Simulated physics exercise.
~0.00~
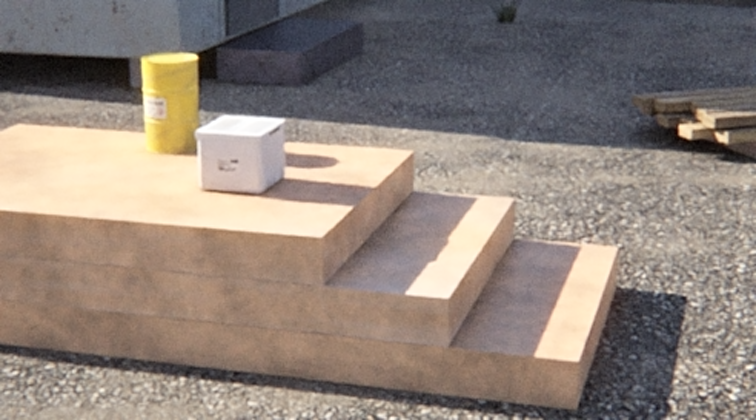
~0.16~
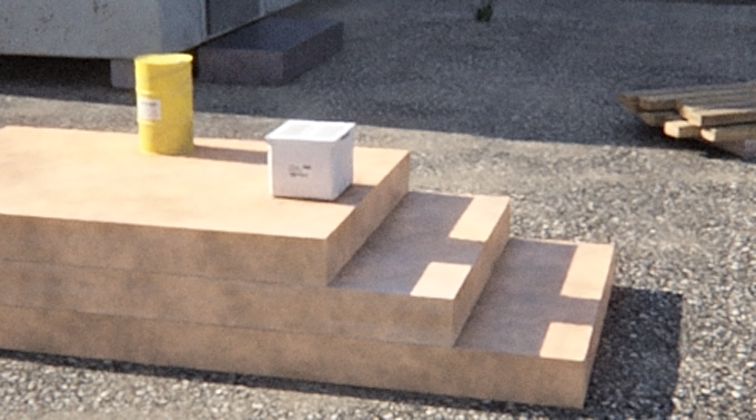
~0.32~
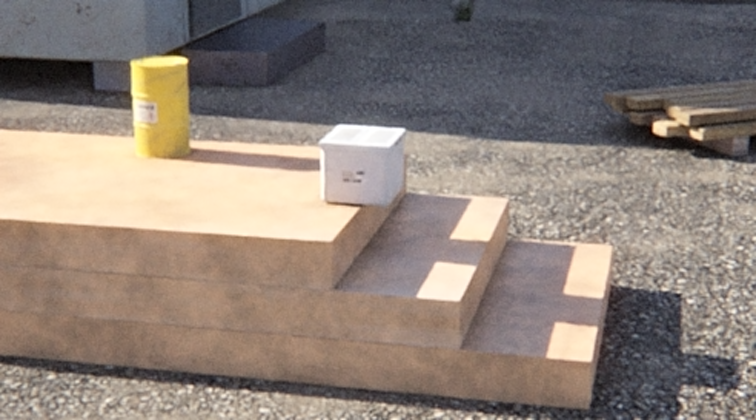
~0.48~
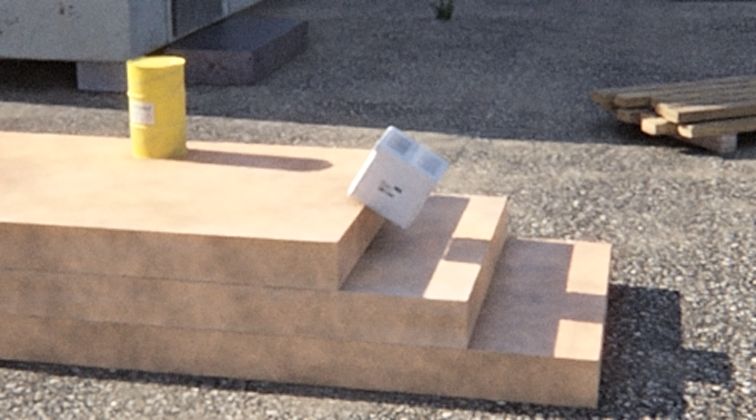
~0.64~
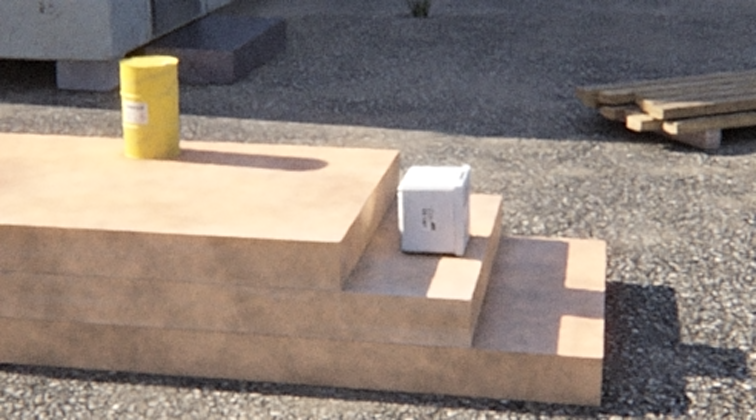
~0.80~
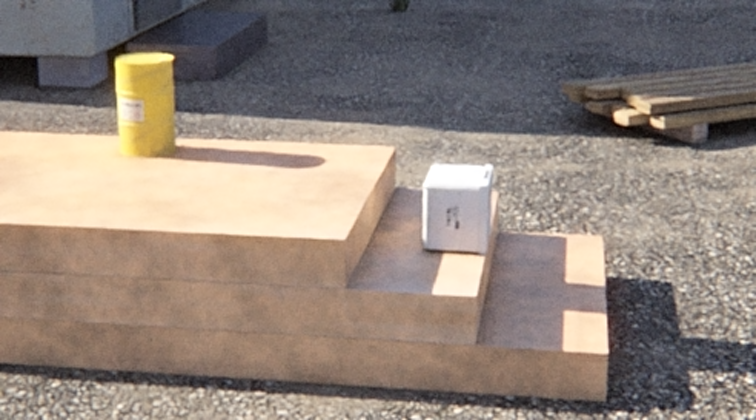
Tan steps hold a yellow canister as a white tote slides right, tips and lands one step down.
